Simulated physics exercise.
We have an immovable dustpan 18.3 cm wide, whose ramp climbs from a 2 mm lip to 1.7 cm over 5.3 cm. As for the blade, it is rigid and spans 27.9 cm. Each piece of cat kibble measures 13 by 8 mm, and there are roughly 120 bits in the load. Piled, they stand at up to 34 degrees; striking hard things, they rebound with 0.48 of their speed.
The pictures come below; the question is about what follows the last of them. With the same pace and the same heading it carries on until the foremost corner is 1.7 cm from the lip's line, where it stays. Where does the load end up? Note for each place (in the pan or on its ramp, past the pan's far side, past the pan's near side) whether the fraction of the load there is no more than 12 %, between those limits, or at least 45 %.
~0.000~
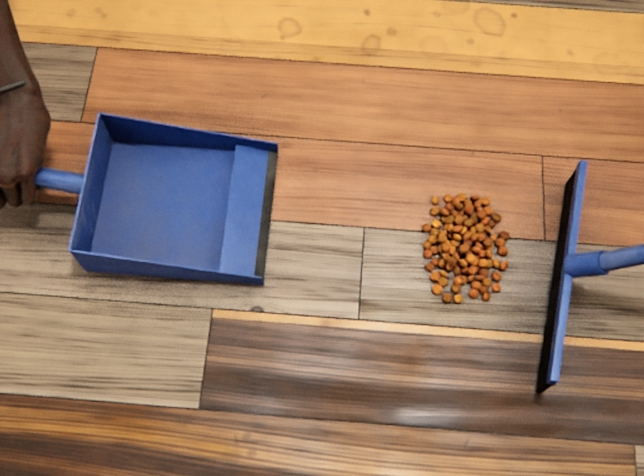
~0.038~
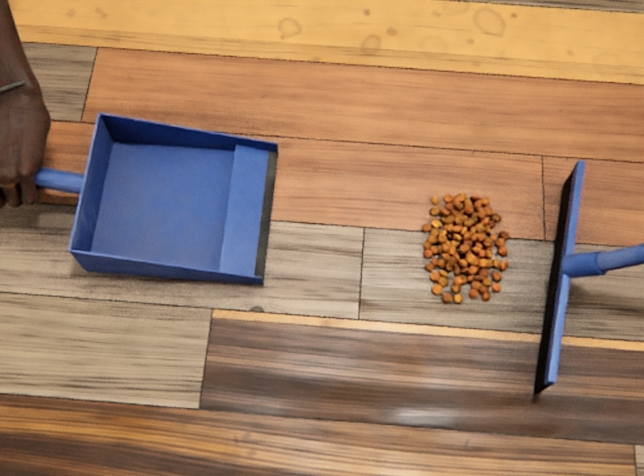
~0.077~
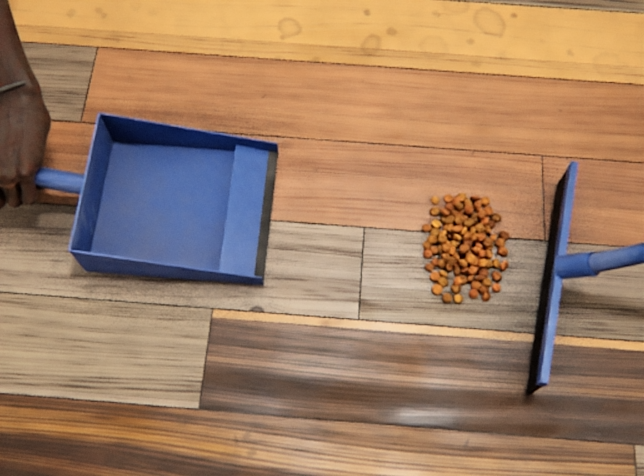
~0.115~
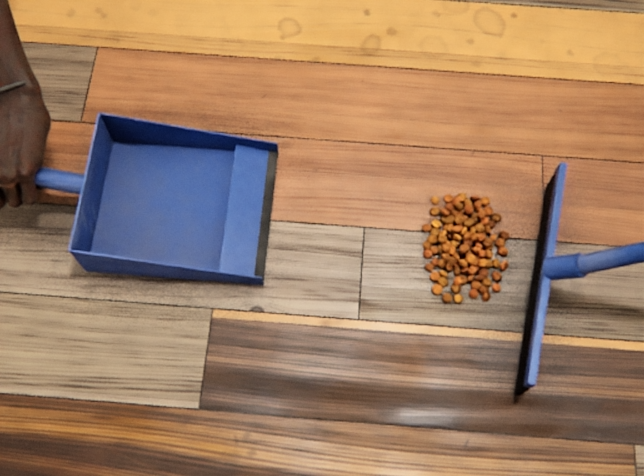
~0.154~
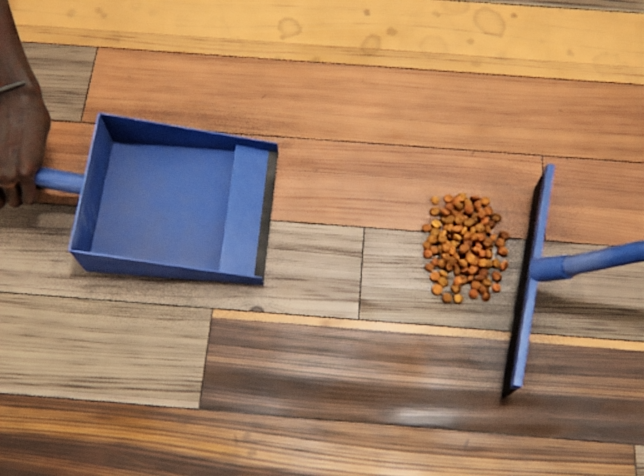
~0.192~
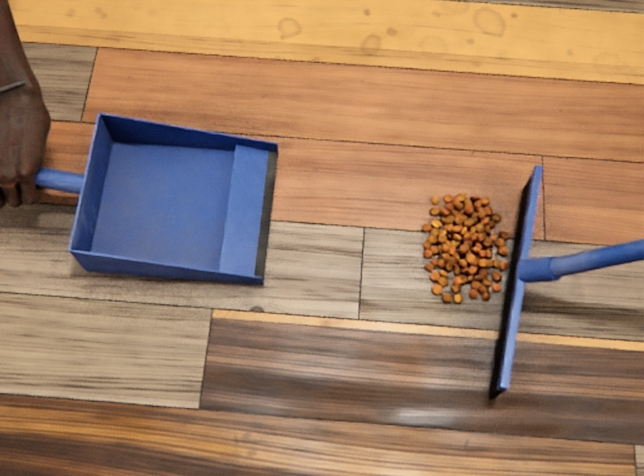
In the pan or on its ramp: No more than 12 %; past the pan's far side: No more than 12 %; past the pan's near side: Between the limits.
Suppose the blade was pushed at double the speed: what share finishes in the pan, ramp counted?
I'd put it at roughly 5 per cent.
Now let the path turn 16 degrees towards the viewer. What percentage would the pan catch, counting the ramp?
Then about 0 per cent.
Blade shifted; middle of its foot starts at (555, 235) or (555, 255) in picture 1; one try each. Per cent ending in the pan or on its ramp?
10 and 5 per cent, roughly.
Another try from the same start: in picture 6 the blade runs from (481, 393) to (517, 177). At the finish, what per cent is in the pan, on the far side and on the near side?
The pan gets 0, the far side 0 and the near side 25.
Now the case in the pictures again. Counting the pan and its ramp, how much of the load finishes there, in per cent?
Estimate: Near 5 %.
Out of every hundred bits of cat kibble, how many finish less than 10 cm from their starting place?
Roughly 10 per cent.
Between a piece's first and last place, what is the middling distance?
Median: Approx. 22 cm.
After 0.52 s, middle of the blade 18 cm from the lip; 0 % over the lip, far side 0 %, near side 10 %.
Then, at 0.74 s, middle of the blade 9 cm from the lip; 0 % over the lip, far side 0 %, near side 15 %.
After 1.07 s, middle of the blade 4 cm from the lip; 5 % over the lip, far side 0 %, near side 25 %.
In the end, at 1.5 s, pan 5 %, far side 0 %, near side 25 %, in front of the lip or behind the blade 75 %.
